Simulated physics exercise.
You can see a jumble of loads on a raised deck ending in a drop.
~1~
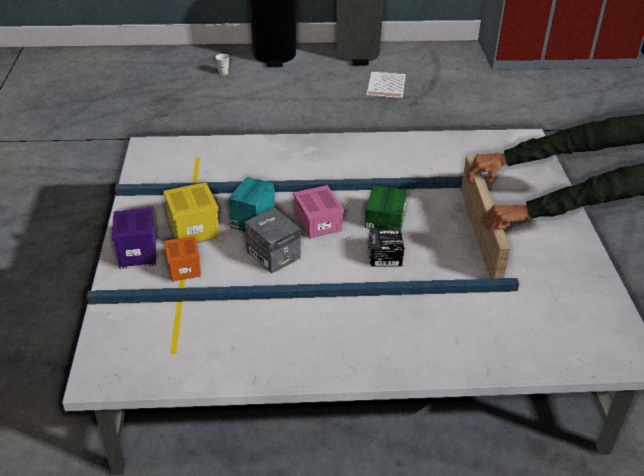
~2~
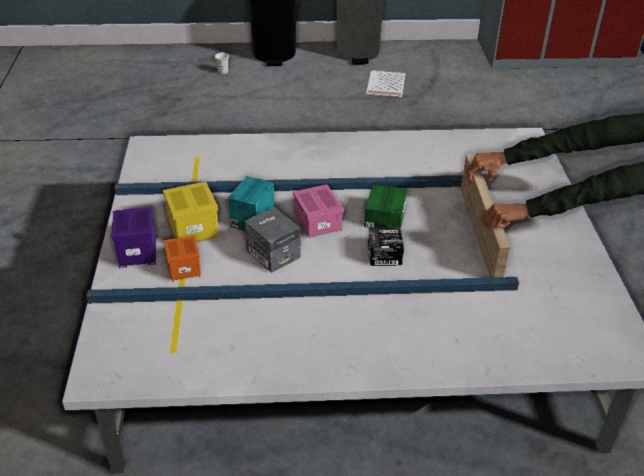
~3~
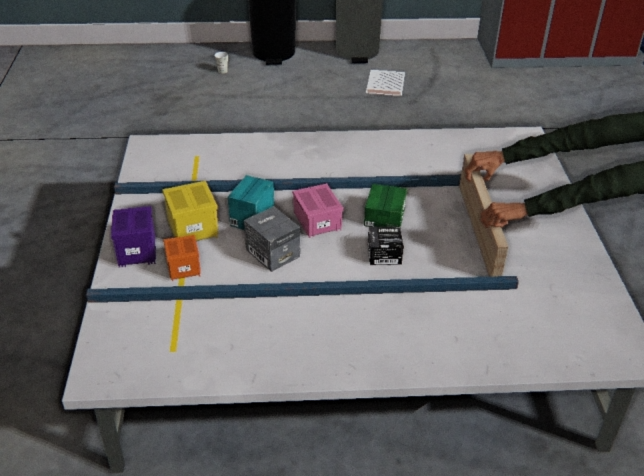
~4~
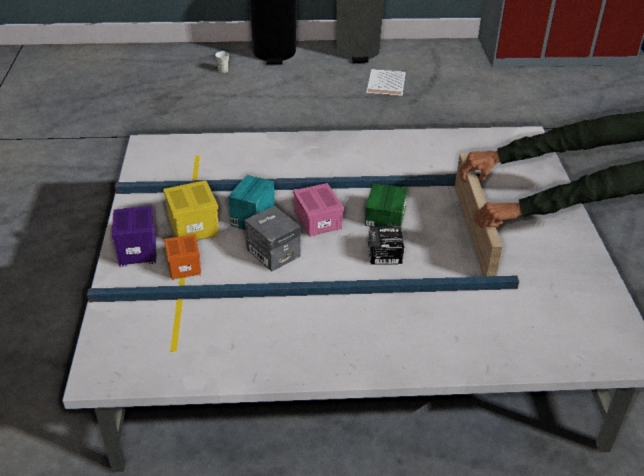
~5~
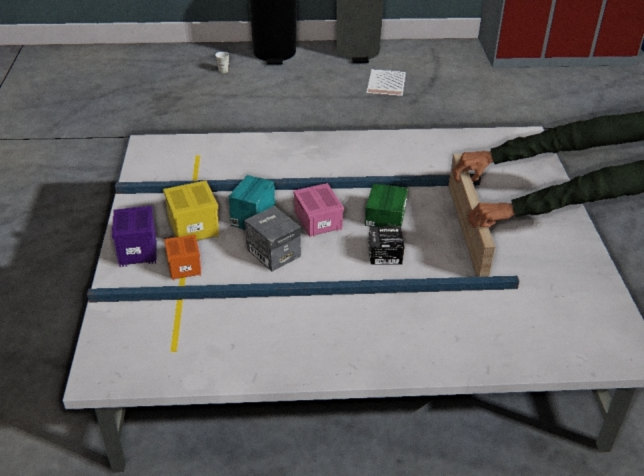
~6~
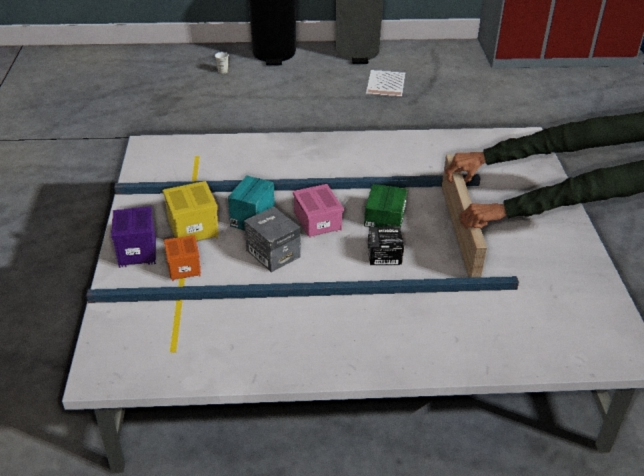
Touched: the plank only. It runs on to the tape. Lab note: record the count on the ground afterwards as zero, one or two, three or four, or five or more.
Only three or four are pushed off.
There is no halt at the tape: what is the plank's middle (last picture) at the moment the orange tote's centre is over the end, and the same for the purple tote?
First one: Around (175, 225). Other one: Around (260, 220).
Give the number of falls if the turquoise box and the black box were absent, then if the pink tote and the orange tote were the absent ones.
2 in the first case, 2 in the second.
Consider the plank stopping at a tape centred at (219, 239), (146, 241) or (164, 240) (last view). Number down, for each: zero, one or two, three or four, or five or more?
Well, it comes out as one to two, at least five and 3 or 4, in that order.
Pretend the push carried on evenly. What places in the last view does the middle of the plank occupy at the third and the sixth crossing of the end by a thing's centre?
Near (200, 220) first, near (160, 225) second.
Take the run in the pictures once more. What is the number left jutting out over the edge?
As for overhanging, the count is 1.
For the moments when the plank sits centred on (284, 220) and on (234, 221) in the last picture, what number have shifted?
One spot: 7. Other spot: 8.
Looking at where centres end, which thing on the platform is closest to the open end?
The orange tote, that one.
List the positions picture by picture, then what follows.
The first picture shows purple tote (135, 238); orange tote (183, 259); yellow tote (192, 215); plank (483, 216); tape (187, 241).
The second picture shows orange tote (183, 259); pink tote (318, 211).
The third picture shows yellow tote (191, 214); turquoise box (252, 204).
The fourth picture shows purple tote (135, 236); black box (386, 245).
The fifth picture shows orange tote (183, 257); plank (470, 214).
The sixth picture shows purple tote (135, 237); orange tote (183, 258); yellow tote (192, 214); plank (462, 215); tape (187, 239).
A little later, none off yet; purple tote at rest near (135, 237); orange tote at rest near (183, 258); yellow tote at rest near (192, 214).
Next, none off yet; purple tote shifted a little near (111, 240); orange tote at rest near (183, 258); yellow tote shifted about its own width near (151, 214).
When it is over, the number that fall off is three or four; down, turquoise box, yellow tote and purple tote.
